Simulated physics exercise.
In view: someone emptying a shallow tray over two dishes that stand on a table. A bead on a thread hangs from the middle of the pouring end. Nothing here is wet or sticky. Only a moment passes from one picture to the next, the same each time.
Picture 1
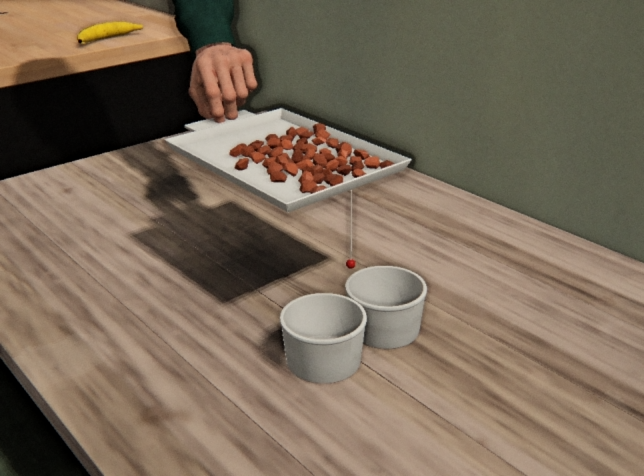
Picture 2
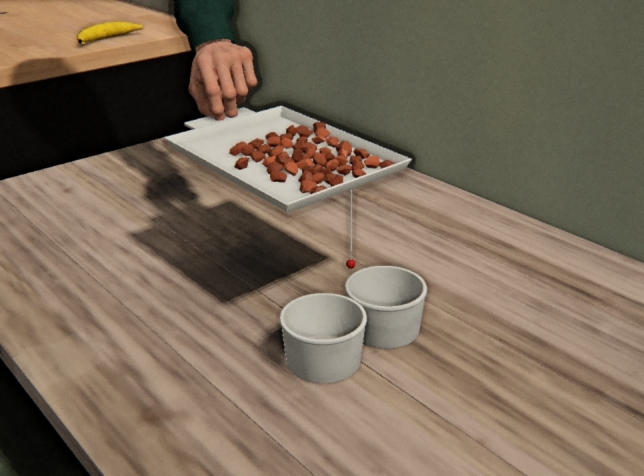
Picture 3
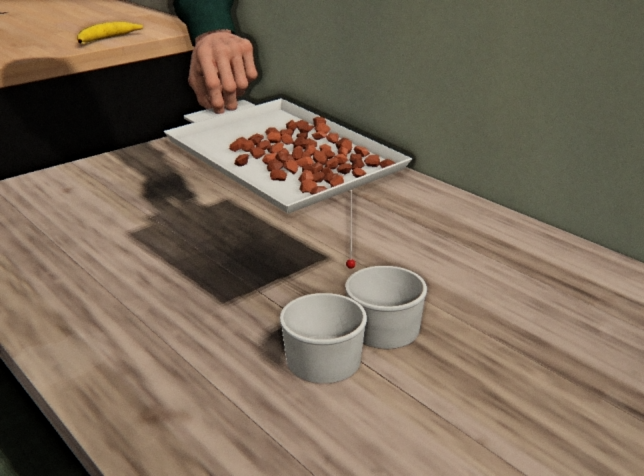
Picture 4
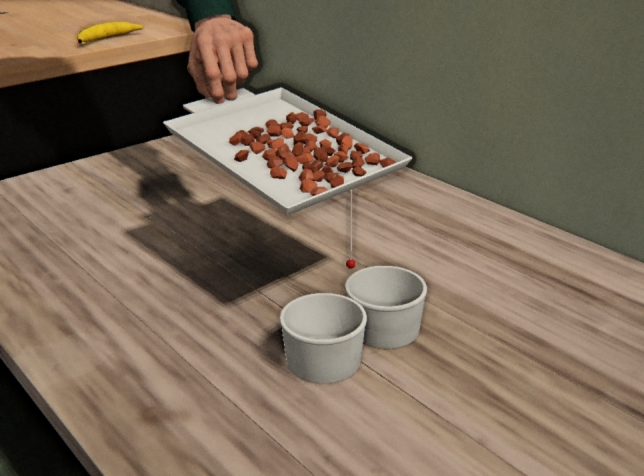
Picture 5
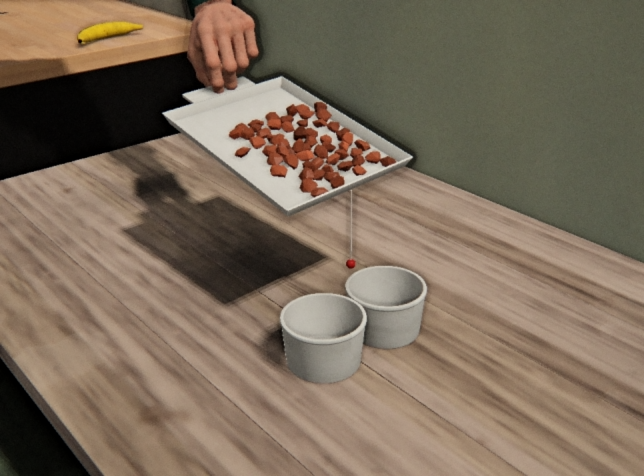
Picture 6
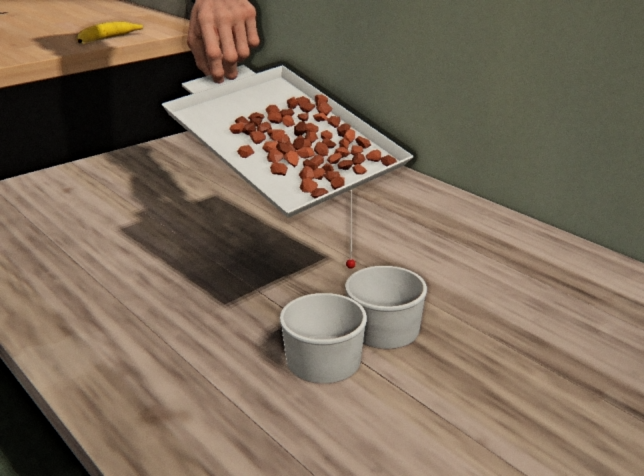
A hand holding a shallow white tray of reddish-brown chunks gradually raises its handle end, tilting the tray above two pale dishes on a wooden table, while the chunks stay on it and a red bead hangs nearly still.
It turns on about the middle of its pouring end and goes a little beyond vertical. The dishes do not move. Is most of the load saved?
The two hold the larger part of the load.
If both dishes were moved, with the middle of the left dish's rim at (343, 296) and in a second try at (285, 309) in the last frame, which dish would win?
The first try: The left one. The second: The left dish.
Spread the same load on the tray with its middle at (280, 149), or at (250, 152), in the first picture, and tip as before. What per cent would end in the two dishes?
First some 80, then 80 per cent.
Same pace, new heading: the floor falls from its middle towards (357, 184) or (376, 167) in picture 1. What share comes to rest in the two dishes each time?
Roughly 70 per cent, and 20 per cent.
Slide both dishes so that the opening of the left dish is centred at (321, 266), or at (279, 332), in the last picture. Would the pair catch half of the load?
One: Under half. Two: Over half.
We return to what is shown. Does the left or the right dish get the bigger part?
That is the left dish.
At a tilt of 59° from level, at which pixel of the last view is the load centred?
Around (322, 165).
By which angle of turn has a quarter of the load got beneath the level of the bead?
At some 75 degrees.
Shortly afterwards, tray tipped steeply; all but a few on the tray; only a few in the air.
Next, tray tipped right over; near two thirds in the left dish; near a quarter in the right dish; a little outside both; only a few in the air.
Some moments later, tray tipped past a quarter turn; near two thirds in the left dish; near a quarter in the right dish; a little outside both.
In the end, tray tipped past a quarter turn; near two thirds in the left dish; near a quarter in the right dish; a little outside both.
